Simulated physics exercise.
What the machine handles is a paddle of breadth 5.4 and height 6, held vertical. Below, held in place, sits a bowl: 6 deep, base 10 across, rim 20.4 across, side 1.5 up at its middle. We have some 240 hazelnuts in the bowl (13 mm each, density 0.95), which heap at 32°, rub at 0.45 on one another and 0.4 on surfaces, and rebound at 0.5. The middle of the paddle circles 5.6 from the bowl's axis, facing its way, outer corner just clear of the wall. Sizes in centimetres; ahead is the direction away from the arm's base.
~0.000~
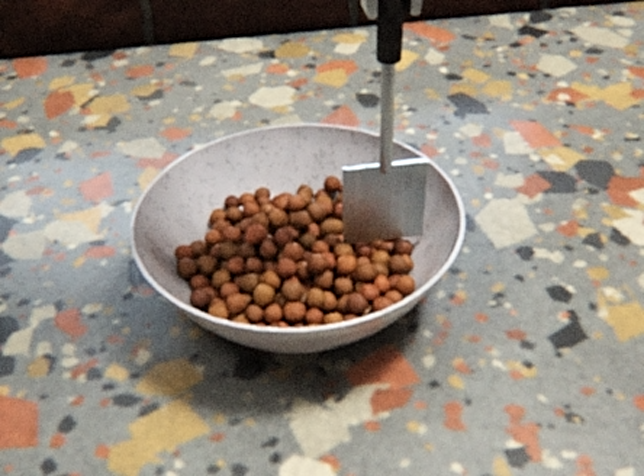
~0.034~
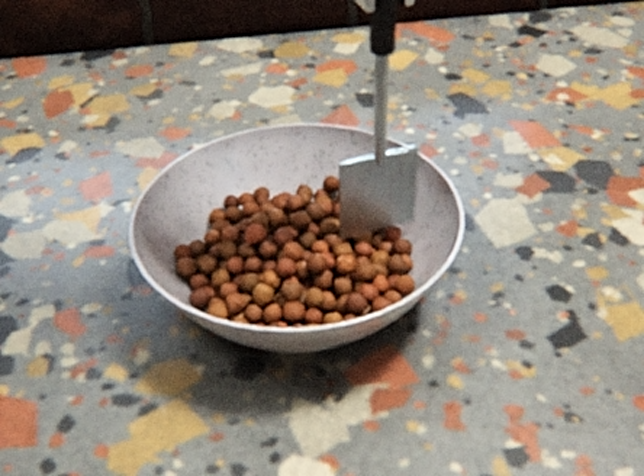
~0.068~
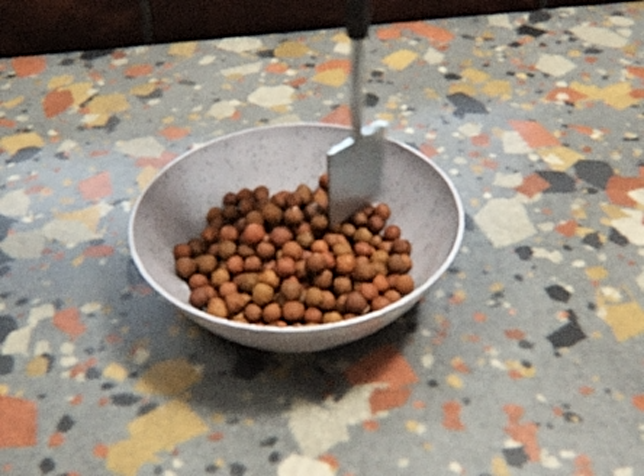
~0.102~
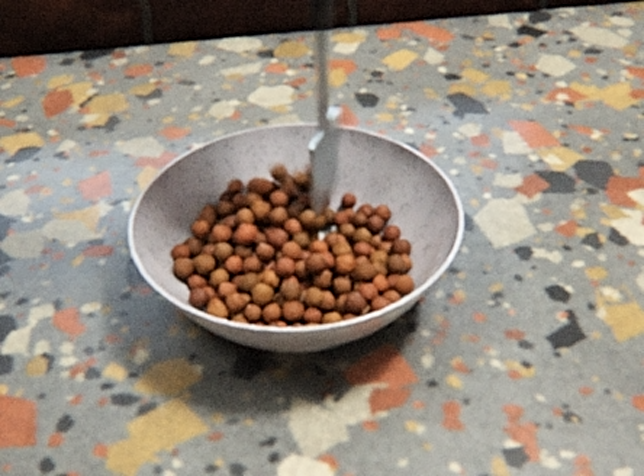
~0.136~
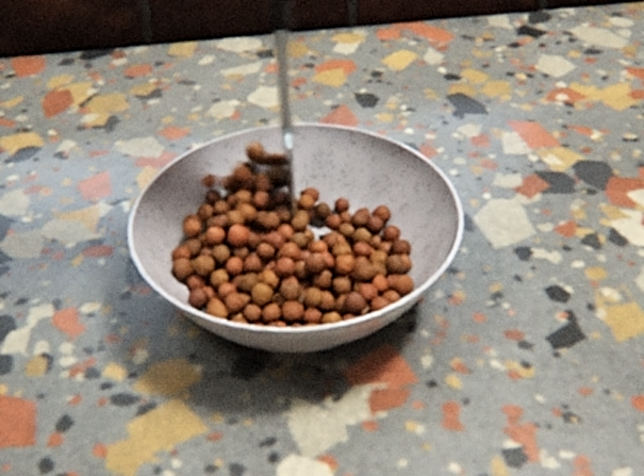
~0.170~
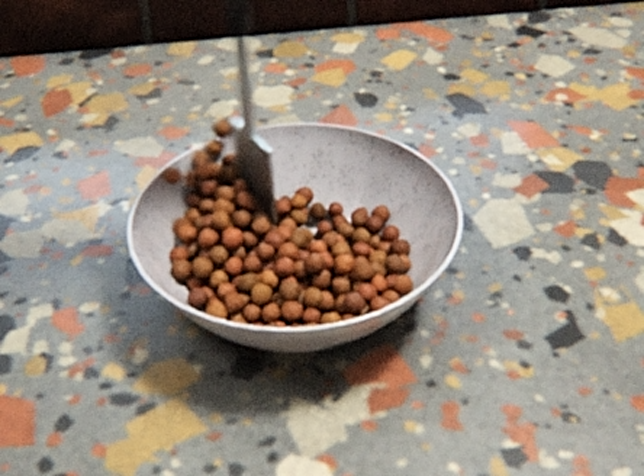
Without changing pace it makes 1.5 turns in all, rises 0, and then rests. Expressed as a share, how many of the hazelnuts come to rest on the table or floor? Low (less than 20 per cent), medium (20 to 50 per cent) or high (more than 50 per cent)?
The share is medium, between 20 and 50 per cent.
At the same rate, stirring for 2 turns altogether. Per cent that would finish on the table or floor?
30 %.
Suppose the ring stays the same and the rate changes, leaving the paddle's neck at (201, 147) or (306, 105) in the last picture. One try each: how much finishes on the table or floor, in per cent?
Close to 40 and 10 in a hundred.
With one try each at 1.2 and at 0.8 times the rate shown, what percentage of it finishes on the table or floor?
I'd expect about 30 per cent, then about 20 per cent.
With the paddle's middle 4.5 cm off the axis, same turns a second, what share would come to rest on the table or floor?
In that case some 30 %.
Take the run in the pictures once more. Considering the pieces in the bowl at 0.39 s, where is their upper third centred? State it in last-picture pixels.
I'd put its middle near (353, 284).
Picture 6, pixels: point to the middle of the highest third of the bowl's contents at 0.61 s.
I'd say about (282, 185).
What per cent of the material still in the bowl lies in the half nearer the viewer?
Close to 60 in a hundred.
After 0.39 s, 278° round, highest piece 9 above the table; 224 in the bowl, 10 on the table or floor, 10 in flight or on the tool.
After 0.61 s, 83° round, highest piece 8 above the table; 201 in the bowl, 34 on the table or floor, 9 in flight or on the tool.
After 0.91 s, 180° round, highest piece 6 above the table; 180 in the bowl, 62 on the table or floor, 2 in flight or on the tool.
After 1.61 s, 180° round, highest piece 4 above the table; 180 in the bowl, 64 on the table or floor.
In the end, 180 in the bowl, 64 on the table or floor. That is 26 % on the table or floor.
